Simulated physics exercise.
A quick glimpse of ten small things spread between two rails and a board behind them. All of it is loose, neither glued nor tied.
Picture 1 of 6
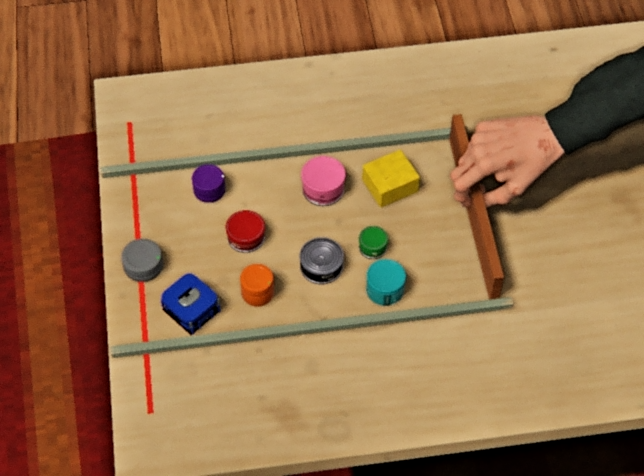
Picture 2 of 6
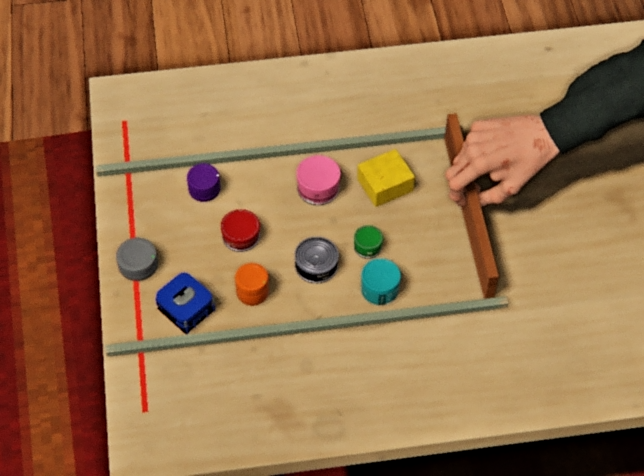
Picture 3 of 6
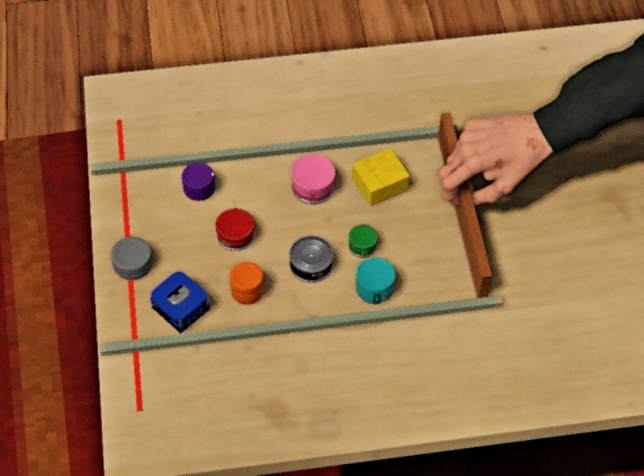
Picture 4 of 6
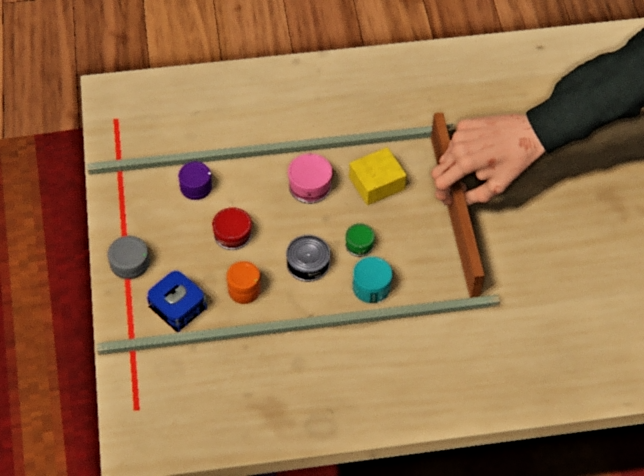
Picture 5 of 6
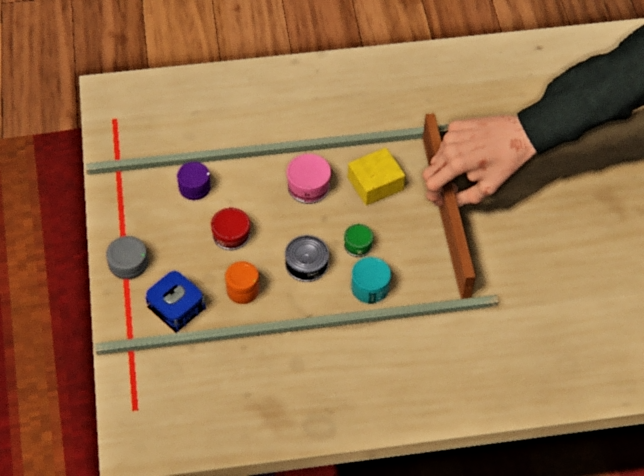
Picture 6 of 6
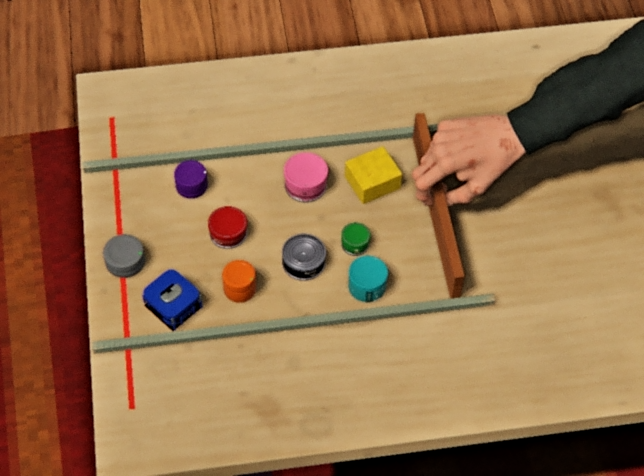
A hand in a dark sleeve grips a brown board at the right end of two pale green rails on a light wooden tabletop, seen from above at a slight tilt. Between the rails sit round pieces in purple, pink, red, orange, silver, green and teal, a yellow block, a blue case and, on a red line at left, a grey lid. The hand slides the board slightly leftward, the pieces staying put, as the view drifts slightly right.
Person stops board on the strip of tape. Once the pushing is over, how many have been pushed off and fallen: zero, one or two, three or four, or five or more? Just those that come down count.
The way I see it, five or more of them end up off the end.
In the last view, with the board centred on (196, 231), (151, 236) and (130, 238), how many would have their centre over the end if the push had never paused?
0; 2; 5.
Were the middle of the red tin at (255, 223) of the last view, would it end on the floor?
From that start, the object then is safe.
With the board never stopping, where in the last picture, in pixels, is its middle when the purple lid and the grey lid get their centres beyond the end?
Roughly (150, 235); for the second one, roughly (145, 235).
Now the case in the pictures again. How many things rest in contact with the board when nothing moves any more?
4 in contact.
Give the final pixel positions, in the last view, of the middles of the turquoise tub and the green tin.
Result: One about (106, 320), other about (107, 254).
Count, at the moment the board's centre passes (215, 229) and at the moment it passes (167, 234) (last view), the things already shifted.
That gives 9 for the first and 10 for the second.
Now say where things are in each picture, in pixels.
The first frame shows grey lid (142, 260); blue case (190, 304); purple lid (209, 184); board (475, 205); tape (139, 257).
The second frame shows blue case (185, 303); pink tin (318, 181).
The third frame shows purple lid (199, 182); orange lid (247, 283).
The fourth frame shows grey lid (129, 258); yellow block (377, 176).
The fifth frame shows blue case (175, 301); board (448, 204).
The sixth frame shows grey lid (124, 256); blue case (172, 300); purple lid (191, 180); board (437, 204); tape (121, 252).
Soon after, none off yet; grey lid at rest near (124, 256); blue case at rest near (172, 300); purple lid at rest near (191, 180).
After that, none off yet; grey lid at rest near (124, 256); blue case at rest near (169, 301); purple lid displaced about its own width near (151, 175).
And then, none off yet; grey lid displaced a little near (113, 264); blue case displaced well along near (89, 317); purple lid displaced well along near (94, 179).
In the end, the number that fall off is five or more; gone, pink tin, orange lid, red tin, purple lid, blue case and grey lid.
